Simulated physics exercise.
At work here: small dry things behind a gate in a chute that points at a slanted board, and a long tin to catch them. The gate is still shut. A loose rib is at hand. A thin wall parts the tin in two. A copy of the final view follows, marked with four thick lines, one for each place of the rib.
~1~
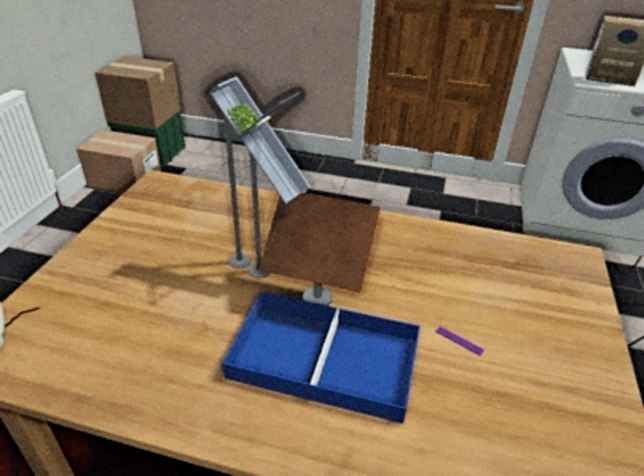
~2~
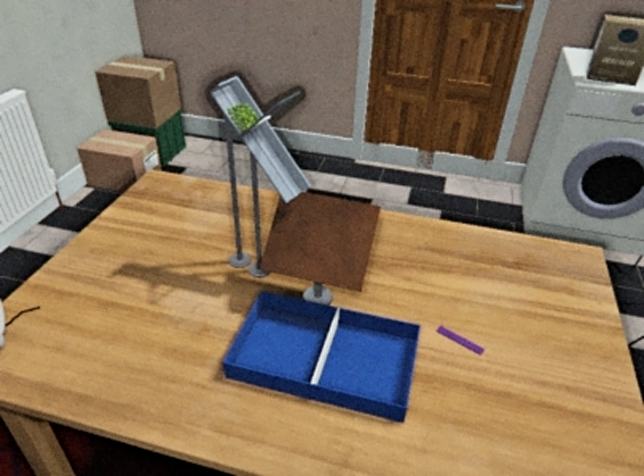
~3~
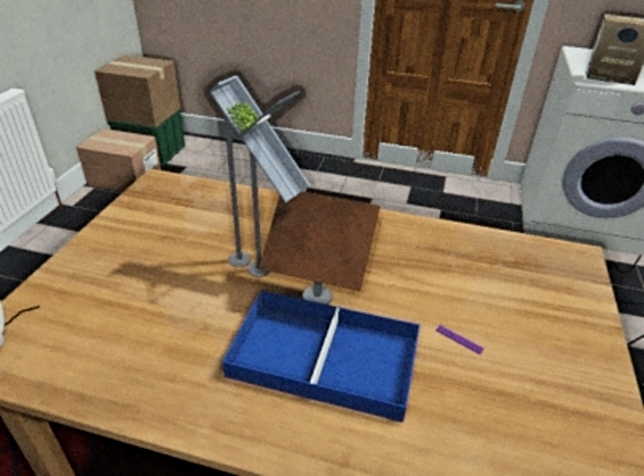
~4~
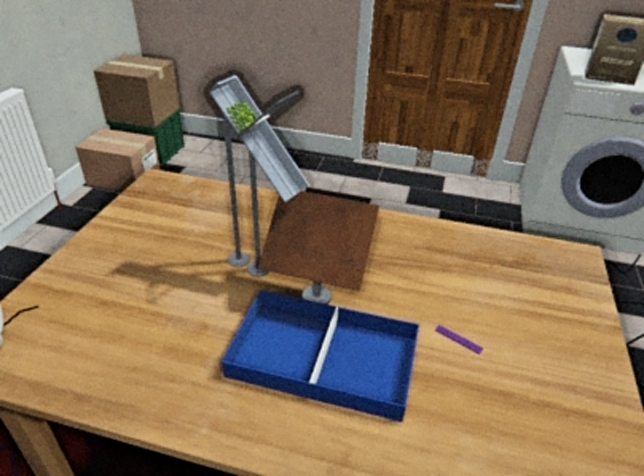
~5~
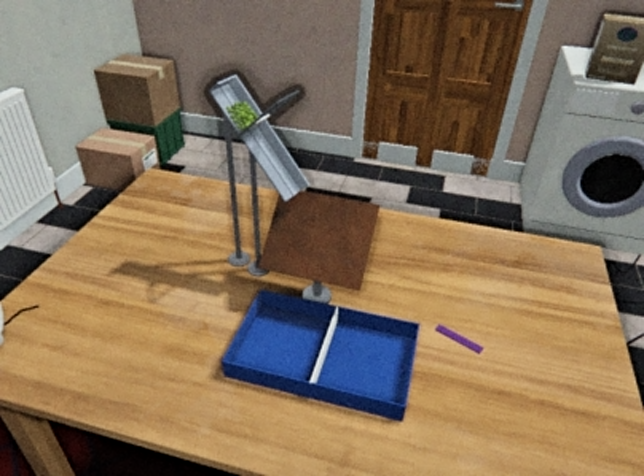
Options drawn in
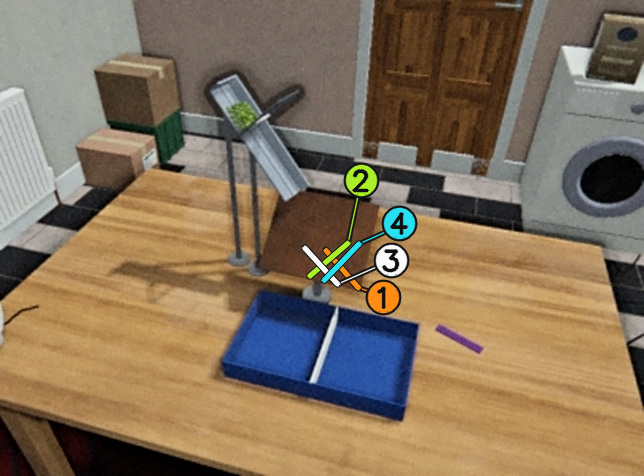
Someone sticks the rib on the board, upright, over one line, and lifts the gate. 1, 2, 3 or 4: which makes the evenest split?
1 beats the others.
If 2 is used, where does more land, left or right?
More lands on the left.
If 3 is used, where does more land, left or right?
The right half.
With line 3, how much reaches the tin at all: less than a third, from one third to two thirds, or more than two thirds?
Line 3 gives more than two thirds.
On the marked copy, line 1 from (325, 250) to (358, 287); line 2 from (348, 243) to (309, 276); line 3 from (304, 248) to (337, 284); line 4 from (359, 243) to (324, 280).
For line 1, of what is caught, close to half in the left half, close to half in the right.
For line 2, of what is caught, all but a few in the left half, only a few in the right.
For line 3, of what is caught, only a few in the left half, all but a few in the right.
For line 4, of what is caught, all but a few in the left half, only a few in the right.
